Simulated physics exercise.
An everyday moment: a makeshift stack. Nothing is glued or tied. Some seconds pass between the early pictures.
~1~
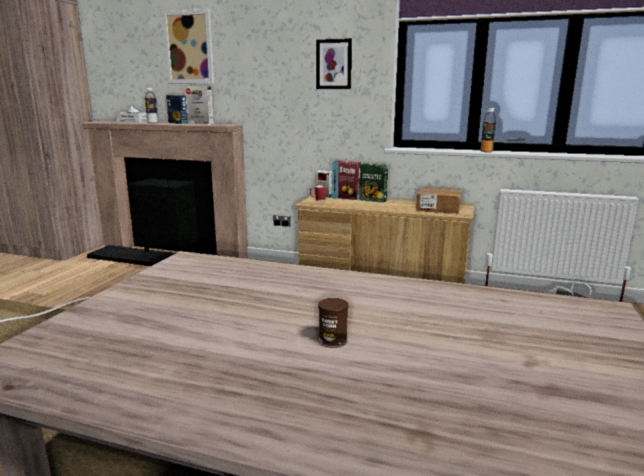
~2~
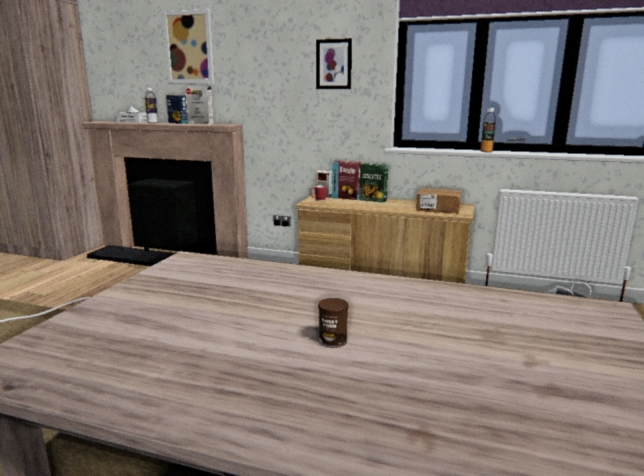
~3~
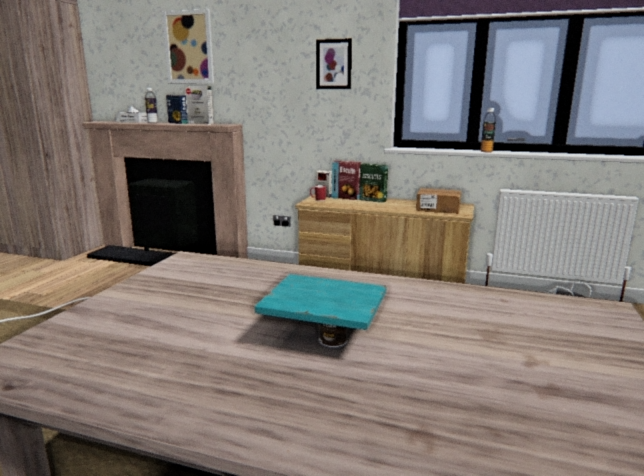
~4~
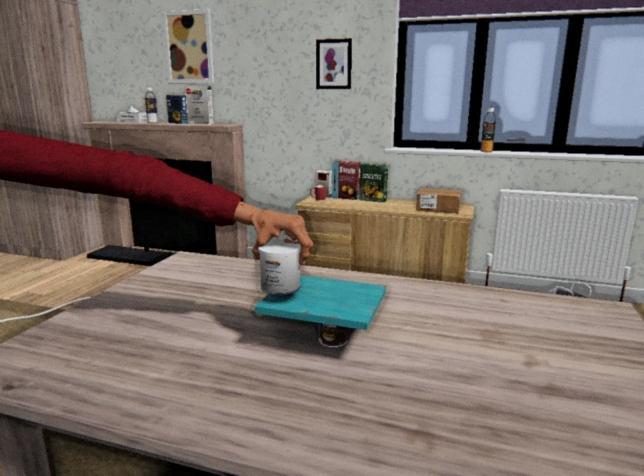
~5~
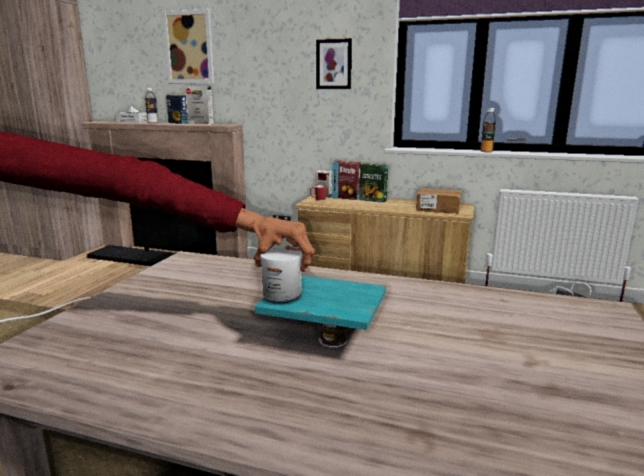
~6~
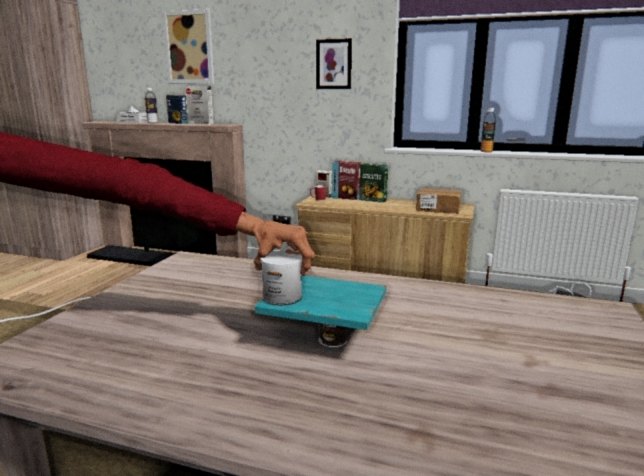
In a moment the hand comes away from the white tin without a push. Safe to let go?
As it turns out, it gives way.
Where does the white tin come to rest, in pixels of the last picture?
At about (232, 319).
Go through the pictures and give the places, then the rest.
The last thing is not in view yet; brown tin (333, 322), in the first frame.
The last thing is not in view yet; brown tin (333, 322), in the second frame.
The last thing is not in view yet, in the third frame.
On its way; white tin (280, 267), in the fourth frame.
On its way; white tin (282, 274), in the fifth frame.
Set down, still held; white tin (282, 278), in the sixth frame.
Then, 0.30 s on from there, white tin now fallen; turquoise board turned 38° from how it was put.
Then, 0.40 s on from there, turquoise board turned 53° from how it was put.
Then, 0.70 s on from there, turquoise board turned 35° from how it was put.
In the end, fallen, white tin; moved from the start, turquoise board; brown tin unmoved. At the end, from the last picture's camera, white tin near (232, 319). The stack loses its balance.
